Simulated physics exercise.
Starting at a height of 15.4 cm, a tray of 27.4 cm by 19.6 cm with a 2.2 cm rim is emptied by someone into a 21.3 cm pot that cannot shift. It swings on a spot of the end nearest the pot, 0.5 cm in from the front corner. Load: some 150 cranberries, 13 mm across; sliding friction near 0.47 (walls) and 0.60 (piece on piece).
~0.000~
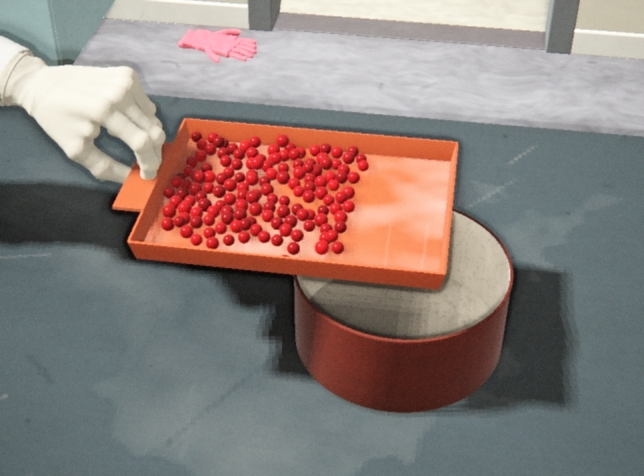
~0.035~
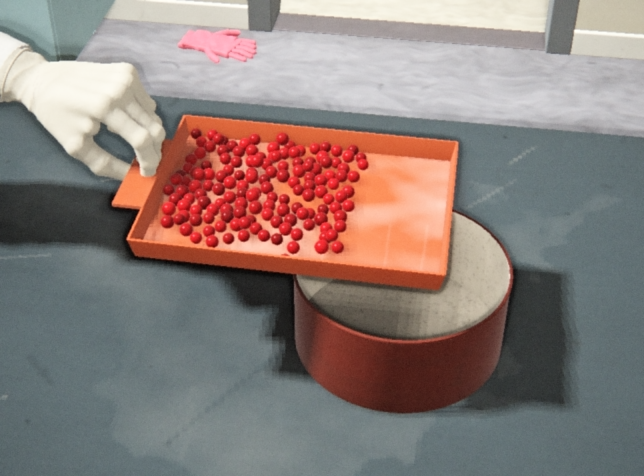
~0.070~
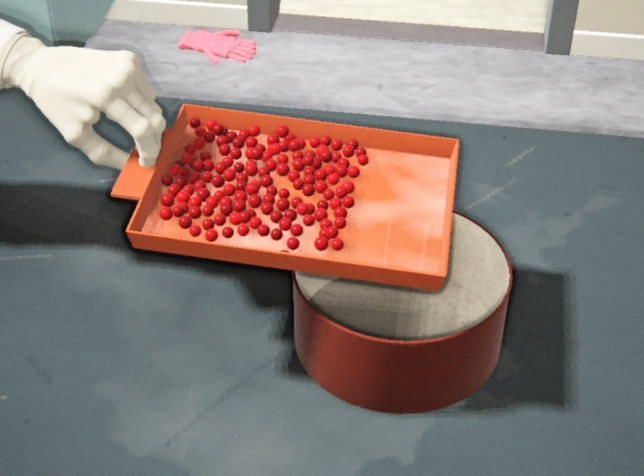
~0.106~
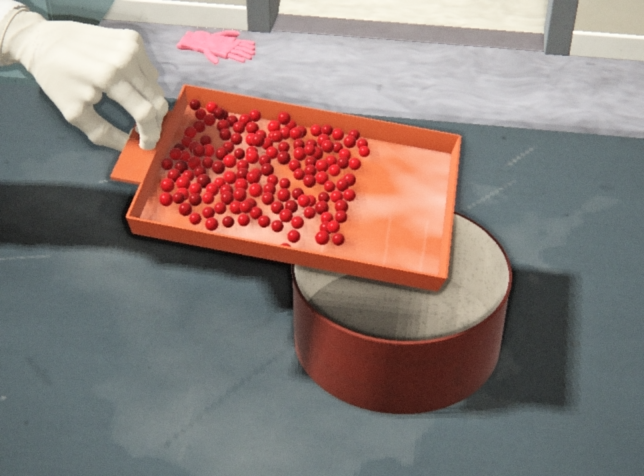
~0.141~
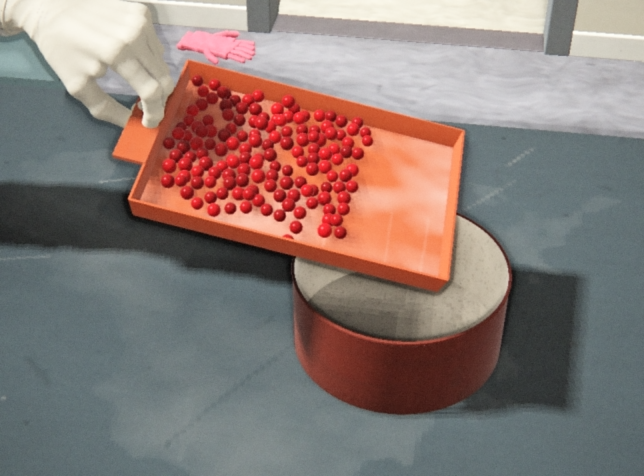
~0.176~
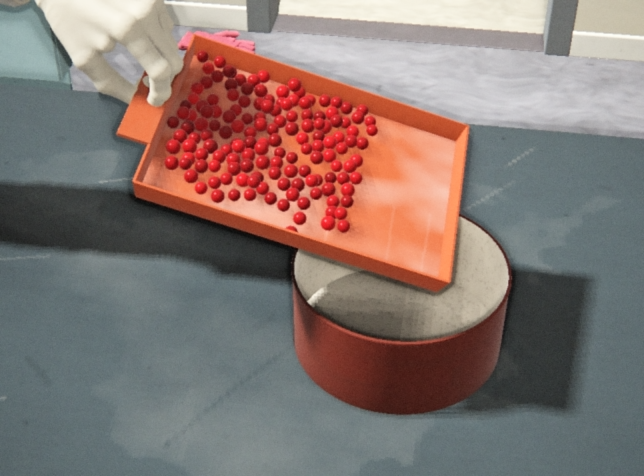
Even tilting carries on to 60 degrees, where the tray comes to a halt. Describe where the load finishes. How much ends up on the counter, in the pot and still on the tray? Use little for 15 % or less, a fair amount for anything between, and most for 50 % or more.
Tray - a fair amount; counter - most; pot - little.
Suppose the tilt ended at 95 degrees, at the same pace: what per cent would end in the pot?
0 percent.
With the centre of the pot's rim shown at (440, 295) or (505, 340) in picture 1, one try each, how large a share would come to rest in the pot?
Roughly 25 and 60 percent.
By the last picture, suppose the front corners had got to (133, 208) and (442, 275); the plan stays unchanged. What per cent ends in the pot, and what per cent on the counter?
You'd end with pot at 0 and counter at 30.
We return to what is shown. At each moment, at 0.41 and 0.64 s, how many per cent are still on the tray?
I'd say roughly 100, then roughly 60.
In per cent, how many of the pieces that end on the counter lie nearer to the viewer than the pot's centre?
About 100 per cent.
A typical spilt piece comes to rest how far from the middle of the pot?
That comes to near 26 cm.
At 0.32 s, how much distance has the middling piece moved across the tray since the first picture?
Displacement on the tray: About 1 cm.
After 0.32 s, tilt 42 degrees; the tray holds 100 %, the pot 0 %.
After 0.41 s, tilt 56 degrees; the tray holds 100 %, the pot 0 %.
After 0.64 s, tilt 60 degrees; the tray holds 60 %, the pot 0 %.
In the end, at 1.8 s, tray 40 %, counter 60 %, pot 0 %.
